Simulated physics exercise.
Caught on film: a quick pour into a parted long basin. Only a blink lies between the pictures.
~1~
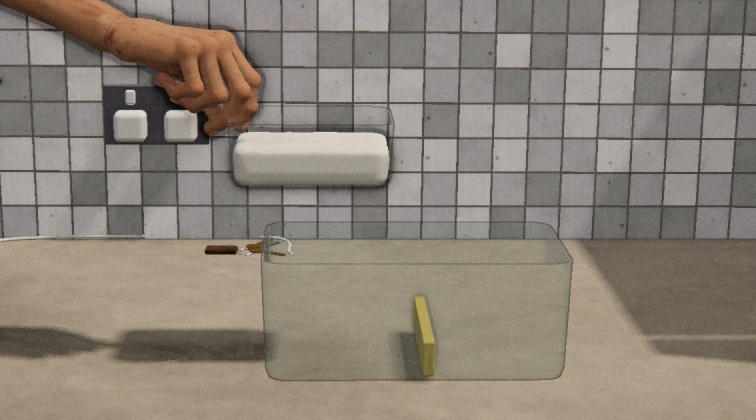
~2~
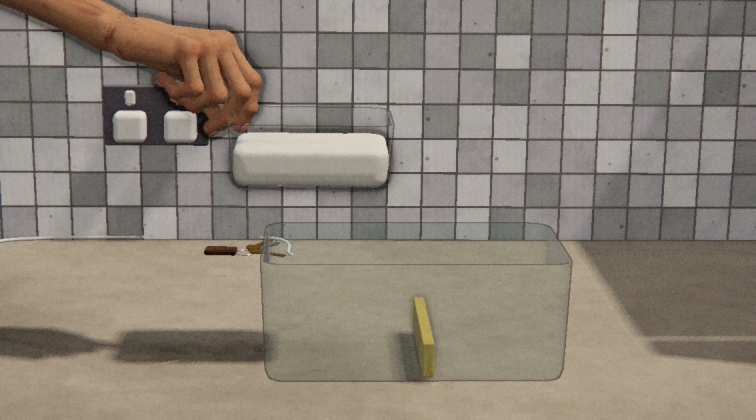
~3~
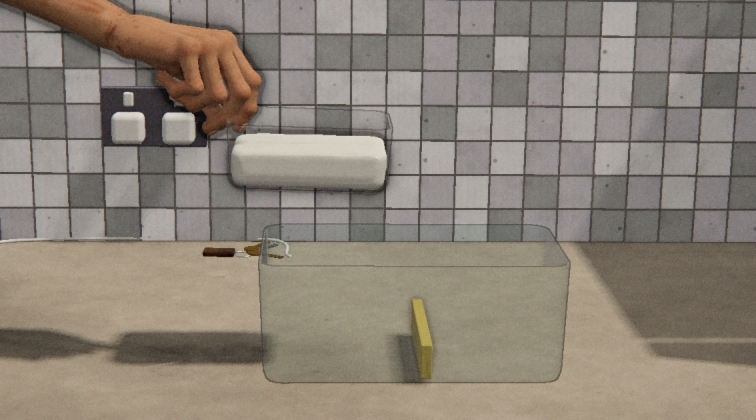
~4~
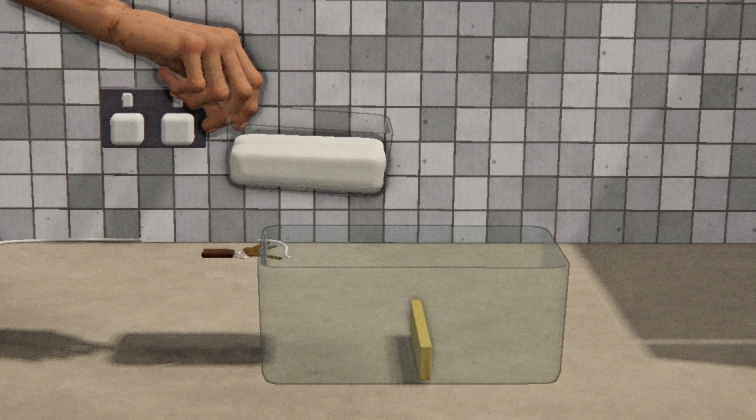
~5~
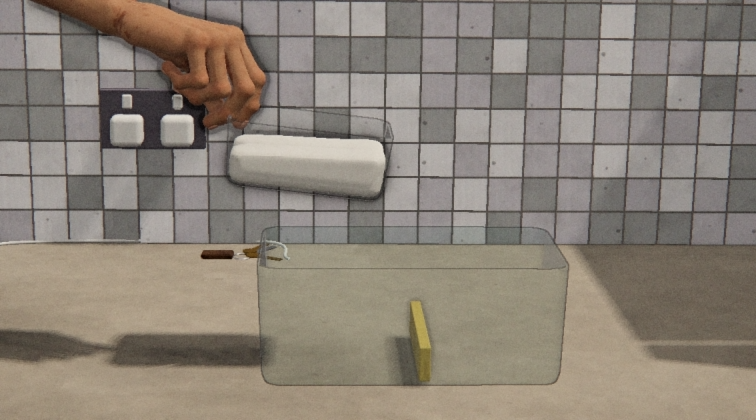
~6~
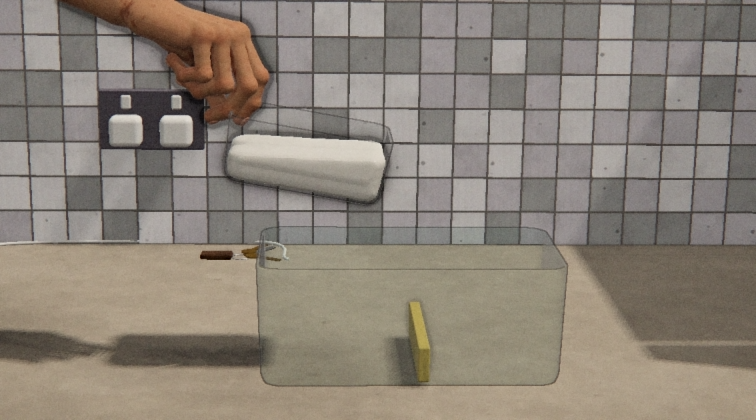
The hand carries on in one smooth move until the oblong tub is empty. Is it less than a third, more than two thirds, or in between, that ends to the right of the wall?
The share right of the wall is between a third and two thirds.
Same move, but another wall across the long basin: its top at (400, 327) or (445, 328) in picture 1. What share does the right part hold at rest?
About 70 and 40 per cent.
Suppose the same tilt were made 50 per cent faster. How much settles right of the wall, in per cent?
Close to 55 per cent.
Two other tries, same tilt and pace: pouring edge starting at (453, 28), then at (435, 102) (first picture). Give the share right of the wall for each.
The first gives 85 %, the second 85 %.
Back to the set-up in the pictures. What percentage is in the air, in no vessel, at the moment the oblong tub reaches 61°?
About 30 per cent.
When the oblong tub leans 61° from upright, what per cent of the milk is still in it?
About 50 per cent.
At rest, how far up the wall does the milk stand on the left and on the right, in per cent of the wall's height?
Some 30 per cent left and 40 right.
A moment on, the oblong tub is tipped part way and 48 per cent is still to pour, 2 is left of the wall and 23 right of it.
Next, the oblong tub is tipped on its side and 9 per cent is still to pour, 32 is left of the wall and 57 right of it.
Then the oblong tub is tipped right over and 0 per cent is still to pour, 42 is left of the wall and 57 right of it.
Later the oblong tub is tipped right over and 0 per cent is still to pour, 42 is left of the wall and 57 right of it.
At rest 42 per cent lies left of the wall, 57 right of it and 0 outside.
